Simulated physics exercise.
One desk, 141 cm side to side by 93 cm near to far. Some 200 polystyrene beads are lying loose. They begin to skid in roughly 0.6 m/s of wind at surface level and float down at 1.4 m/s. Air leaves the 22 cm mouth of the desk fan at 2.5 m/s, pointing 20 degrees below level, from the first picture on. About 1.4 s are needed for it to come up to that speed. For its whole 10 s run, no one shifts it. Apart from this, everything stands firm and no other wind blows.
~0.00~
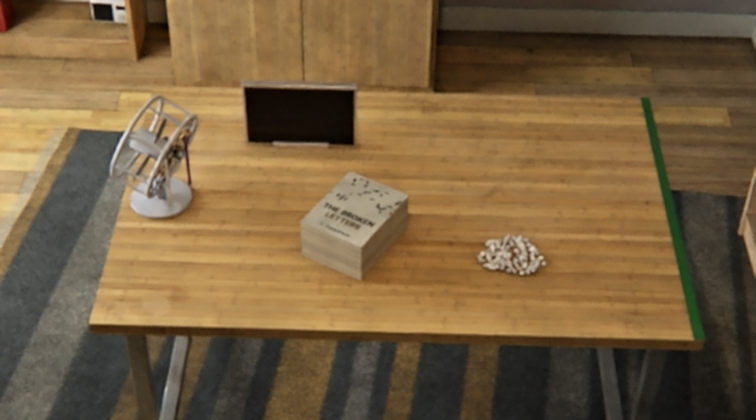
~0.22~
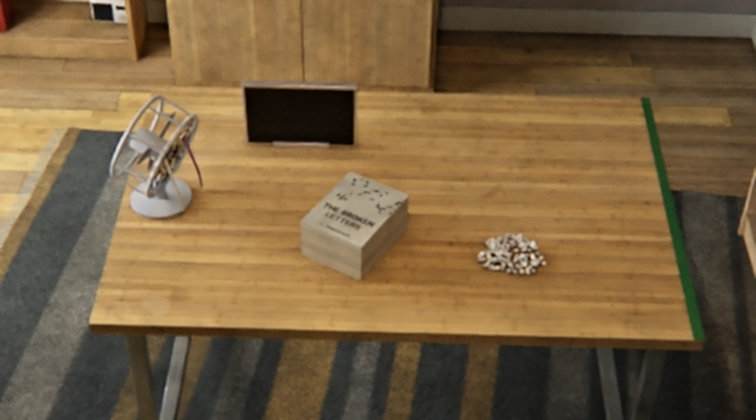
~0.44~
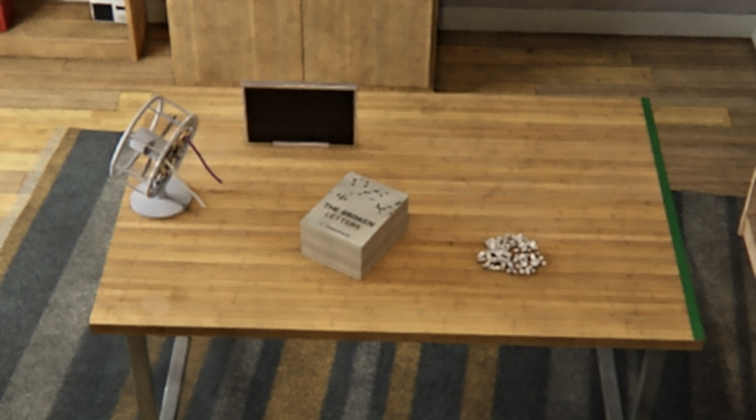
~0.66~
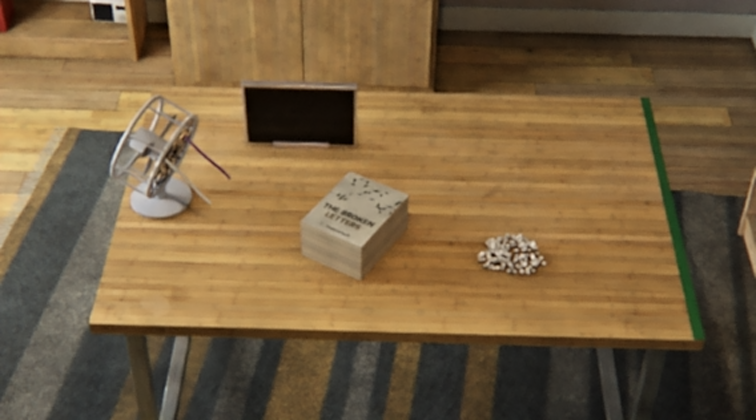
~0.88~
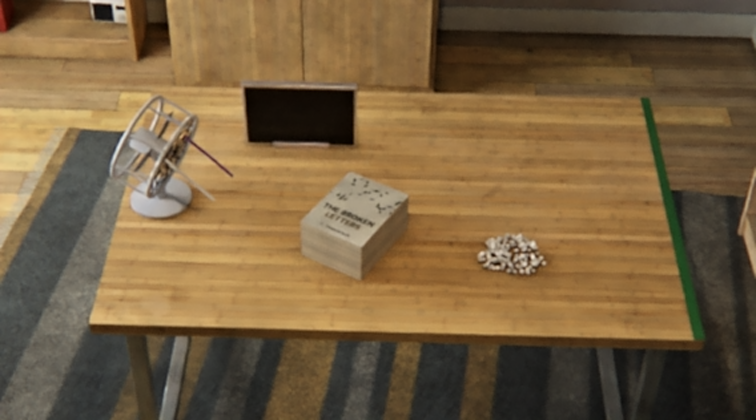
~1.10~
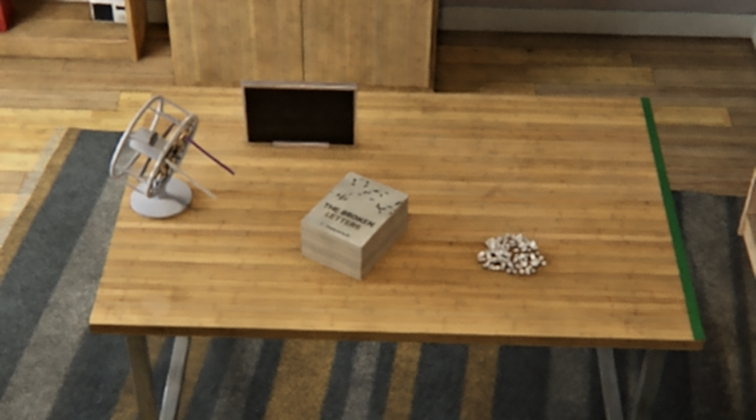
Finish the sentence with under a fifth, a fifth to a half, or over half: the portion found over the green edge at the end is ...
The portion found there is over half.
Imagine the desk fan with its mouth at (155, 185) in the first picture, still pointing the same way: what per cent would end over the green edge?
Result: Approx. 50 %.
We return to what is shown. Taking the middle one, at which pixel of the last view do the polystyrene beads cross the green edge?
The halfway point of the crossings is around (686, 258) in the last picture.
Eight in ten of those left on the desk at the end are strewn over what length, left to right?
Spread, left to right: Approx. 10 cm.
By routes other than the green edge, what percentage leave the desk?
About 15 %.
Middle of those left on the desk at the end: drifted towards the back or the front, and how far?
Backward, some 15 cm.
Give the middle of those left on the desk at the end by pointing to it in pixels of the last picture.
Centre point: About (372, 215).
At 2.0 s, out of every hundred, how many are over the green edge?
About 0 per cent.
After 2.0 s, 0 % are over the green edge; the middle of those still in play is near (508, 255); 0 % have settled or left.
After 3.2 s, 0 % are over the green edge; the middle of those still in play is near (499, 243); 0 % have settled or left.
After 5.5 s, 53 % are over the green edge; the middle of those still in play is near (394, 222); 51 % have settled or left.
After 10.0 s, at the end, 60 % are over the green edge; the middle of those still in play is near (372, 215).
